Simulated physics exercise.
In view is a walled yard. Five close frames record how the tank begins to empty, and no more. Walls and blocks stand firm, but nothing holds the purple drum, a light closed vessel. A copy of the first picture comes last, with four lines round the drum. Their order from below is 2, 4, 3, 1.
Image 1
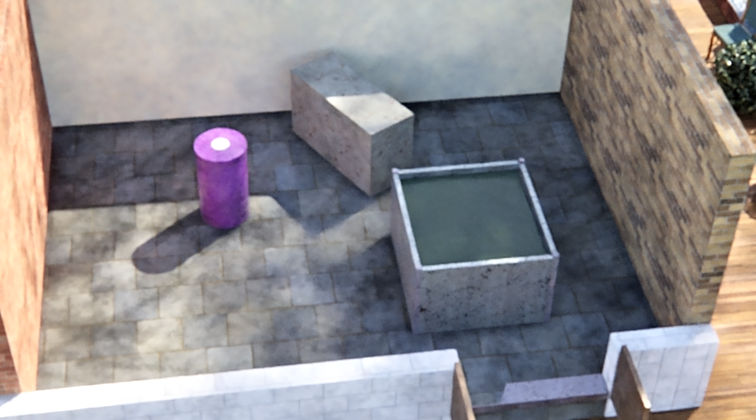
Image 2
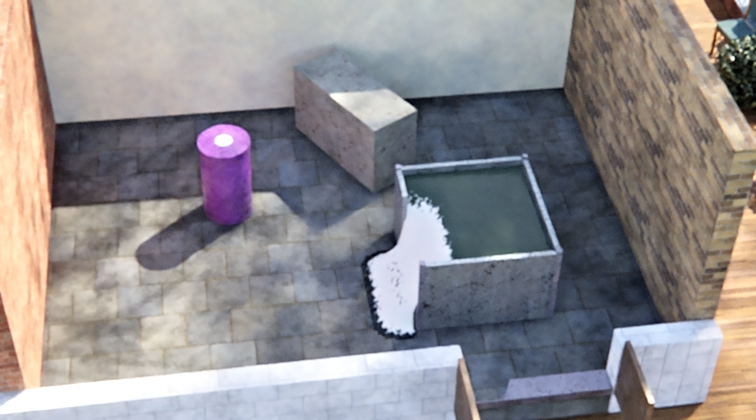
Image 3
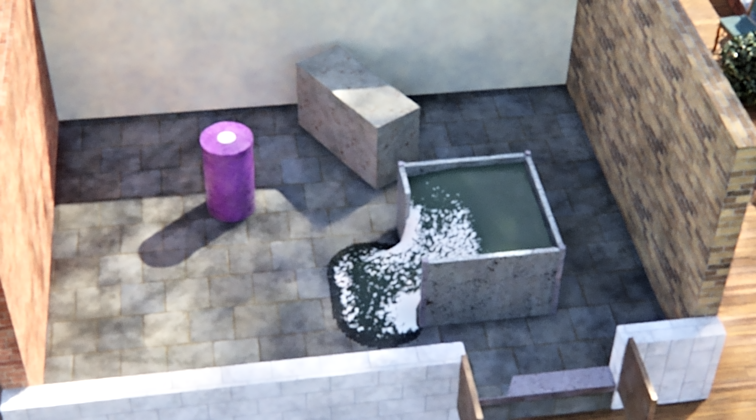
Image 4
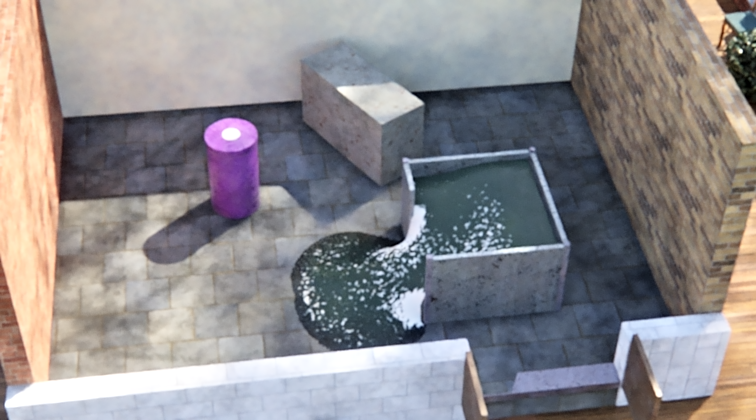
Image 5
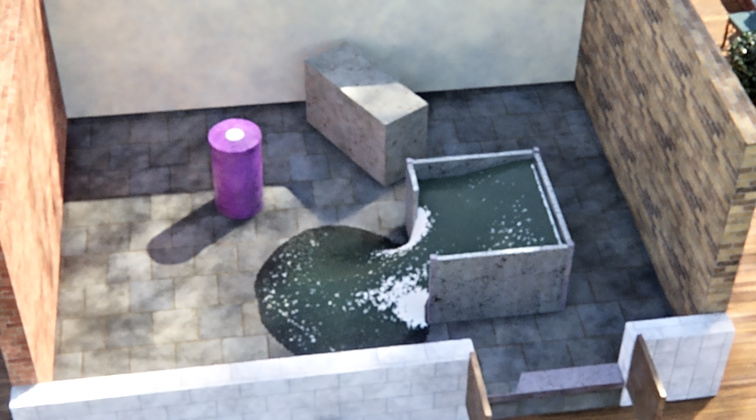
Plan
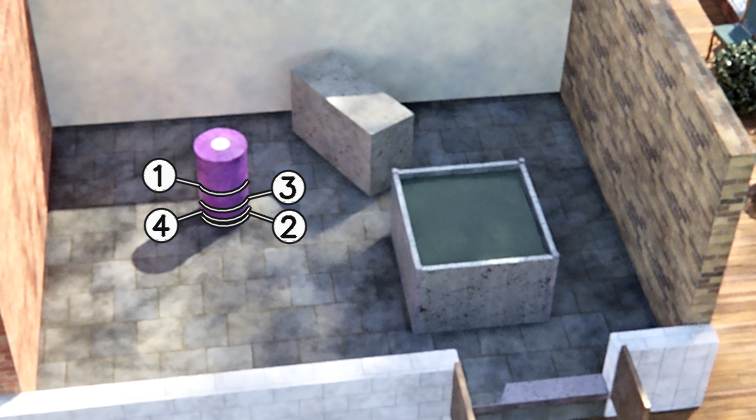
A walled yard with grey stone paving and a pale rear wall is seen from high above, with brick walls at left and right. A purple drum stands left of centre, a grey stone block sits behind, and an open-topped tank of dark green water stands at right. Water bursts from the tank's left side in white foam and spreads leftward in a widening dark pool, while the camera drifts slightly.
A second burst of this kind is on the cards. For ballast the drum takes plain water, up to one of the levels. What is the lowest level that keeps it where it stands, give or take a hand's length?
4 is the one.
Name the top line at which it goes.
That is line 2.
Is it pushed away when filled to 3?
No, that is safe.
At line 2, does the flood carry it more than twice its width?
No, less.
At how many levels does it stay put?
Three of the four.
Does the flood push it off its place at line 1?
No.
On the marked copy, 1 at (224, 194); 2 at (227, 225); 3 at (225, 210); 4 at (226, 220); from the bottom up 2, 4, 3, 1.
With 1, it does not move.
With 2, it is pushed about its own width away.
With 3, it does not move.
With 4, it does not move.
